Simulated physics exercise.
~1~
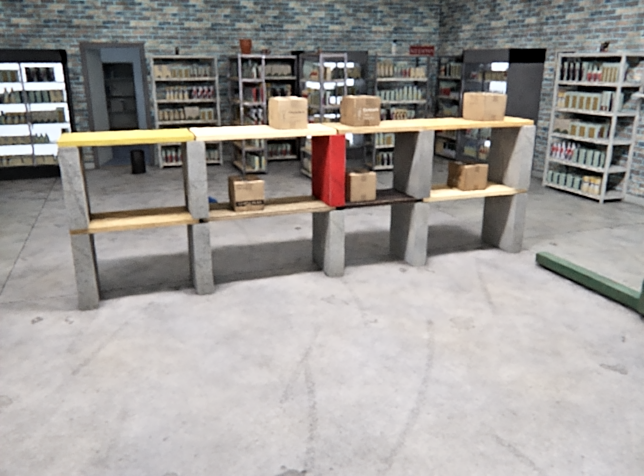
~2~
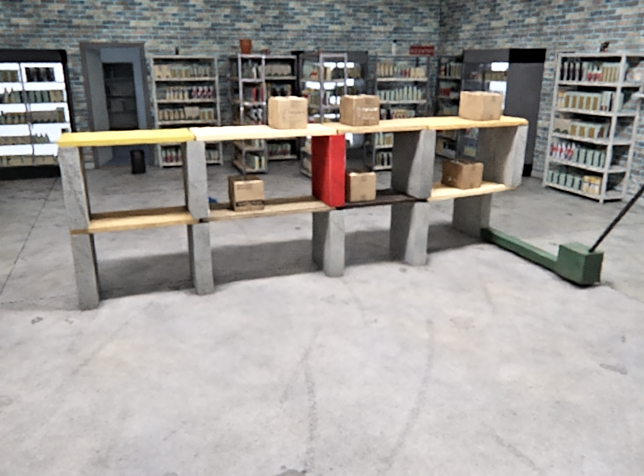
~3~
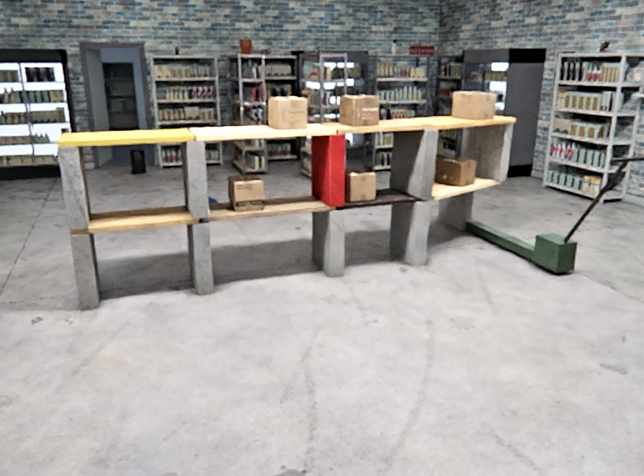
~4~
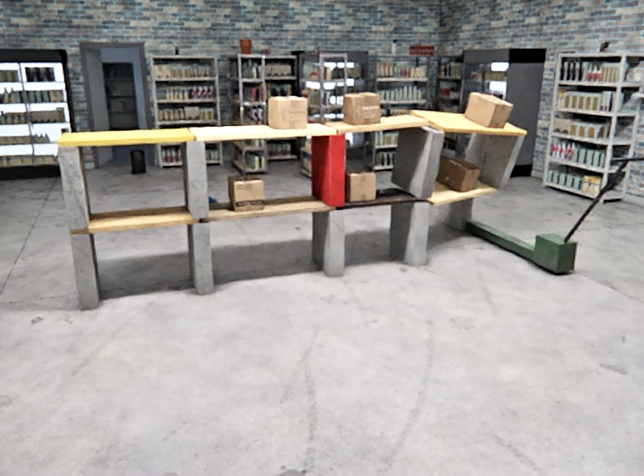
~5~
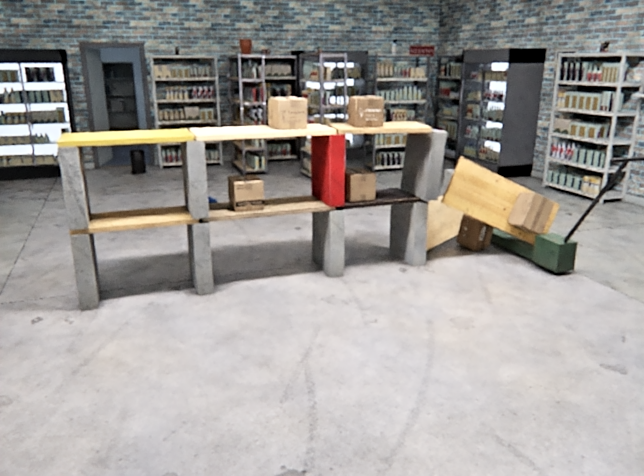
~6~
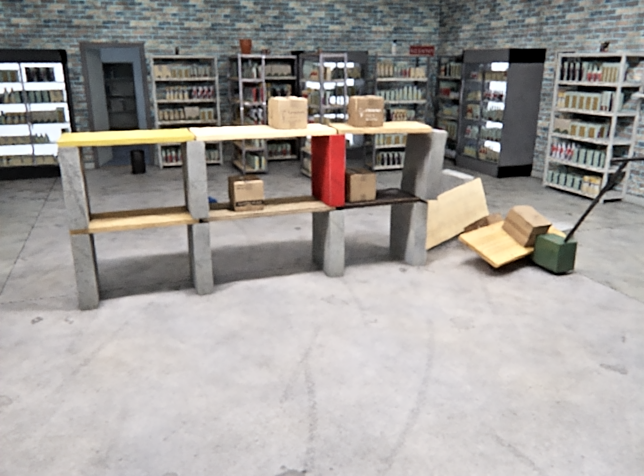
A green floor jack slid in from the right against the base of the makeshift shelf's right end, which leaned and then collapsed, spilling boards and boxes around the jack, while the rest, including the red upright and yellow board, stayed standing.
